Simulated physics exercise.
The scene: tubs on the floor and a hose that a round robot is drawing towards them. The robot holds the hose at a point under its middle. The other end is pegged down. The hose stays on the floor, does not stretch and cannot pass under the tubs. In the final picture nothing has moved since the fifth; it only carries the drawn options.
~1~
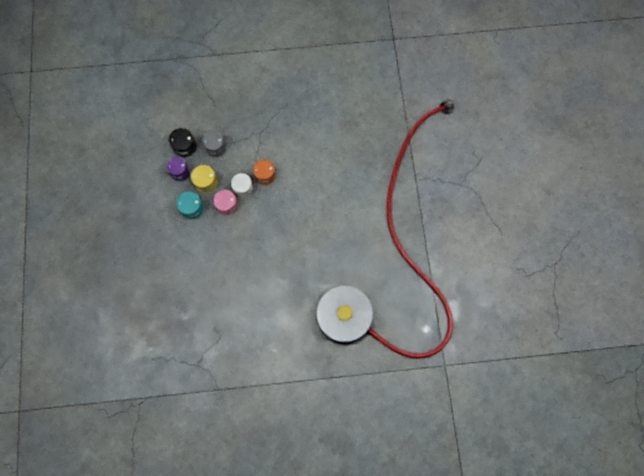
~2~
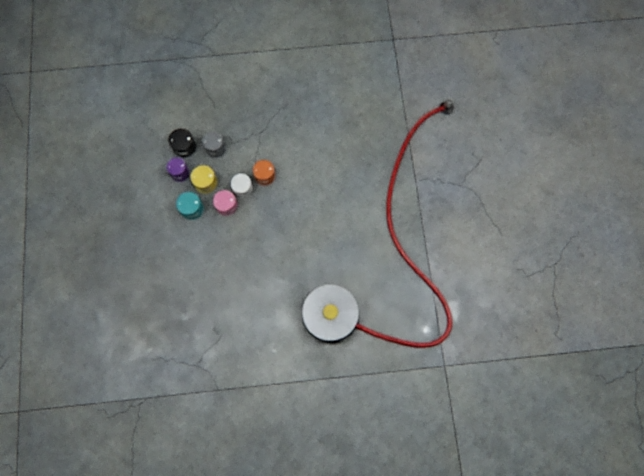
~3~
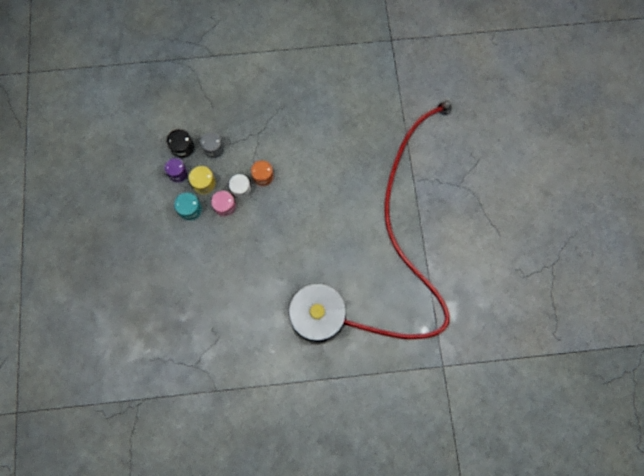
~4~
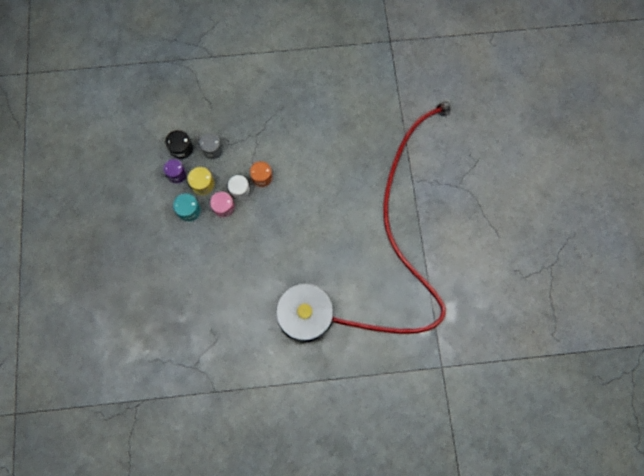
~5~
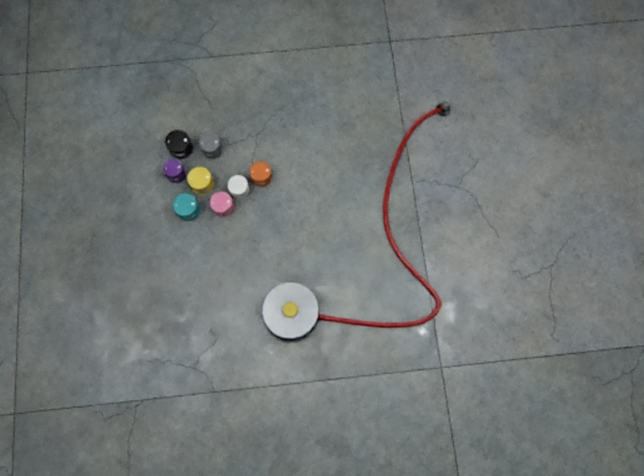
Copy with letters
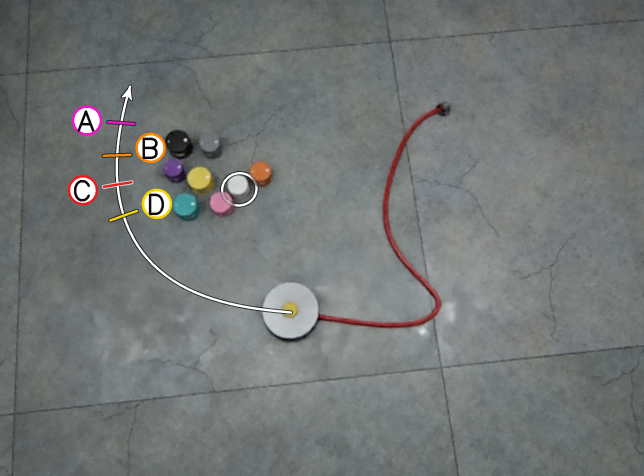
A round white robot slides left across the grey floor, pulling a red hose along.
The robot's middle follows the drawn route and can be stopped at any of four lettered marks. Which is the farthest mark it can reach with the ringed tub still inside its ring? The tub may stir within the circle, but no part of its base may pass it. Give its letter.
As far as tick A.
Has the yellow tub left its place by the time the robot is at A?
Yes.
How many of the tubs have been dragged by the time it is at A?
Three.
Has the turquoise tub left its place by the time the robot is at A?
Yes.
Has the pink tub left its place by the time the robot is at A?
Yes.
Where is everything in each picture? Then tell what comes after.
In the first picture, pink tub (226, 203); white tub (242, 185); turquoise tub (190, 206).
In the second picture, robot (330, 313); orange tub (264, 173).
In the third picture, robot (317, 313); black tub (181, 144).
In the fourth picture, robot (305, 313); grey tub (211, 146).
In the fifth picture, robot (291, 311); pink tub (222, 205); white tub (239, 187); turquoise tub (187, 207).
On the copy, A at (121, 123); B at (117, 155); C at (118, 185); D at (124, 216); the ring at (239, 189); the route from (291, 313) via (133, 238) to (130, 87).
On A. First, robot (182, 285); white tub (239, 187).
Then, robot (118, 203); white tub (239, 187).
Finally, robot (118, 119); yellow tub (210, 165); pink tub (218, 188); white tub (238, 186); turquoise tub (193, 181); the white tub is still in its ring.
By contrast, B is safe but short; C is safe but short; D is safe but short.
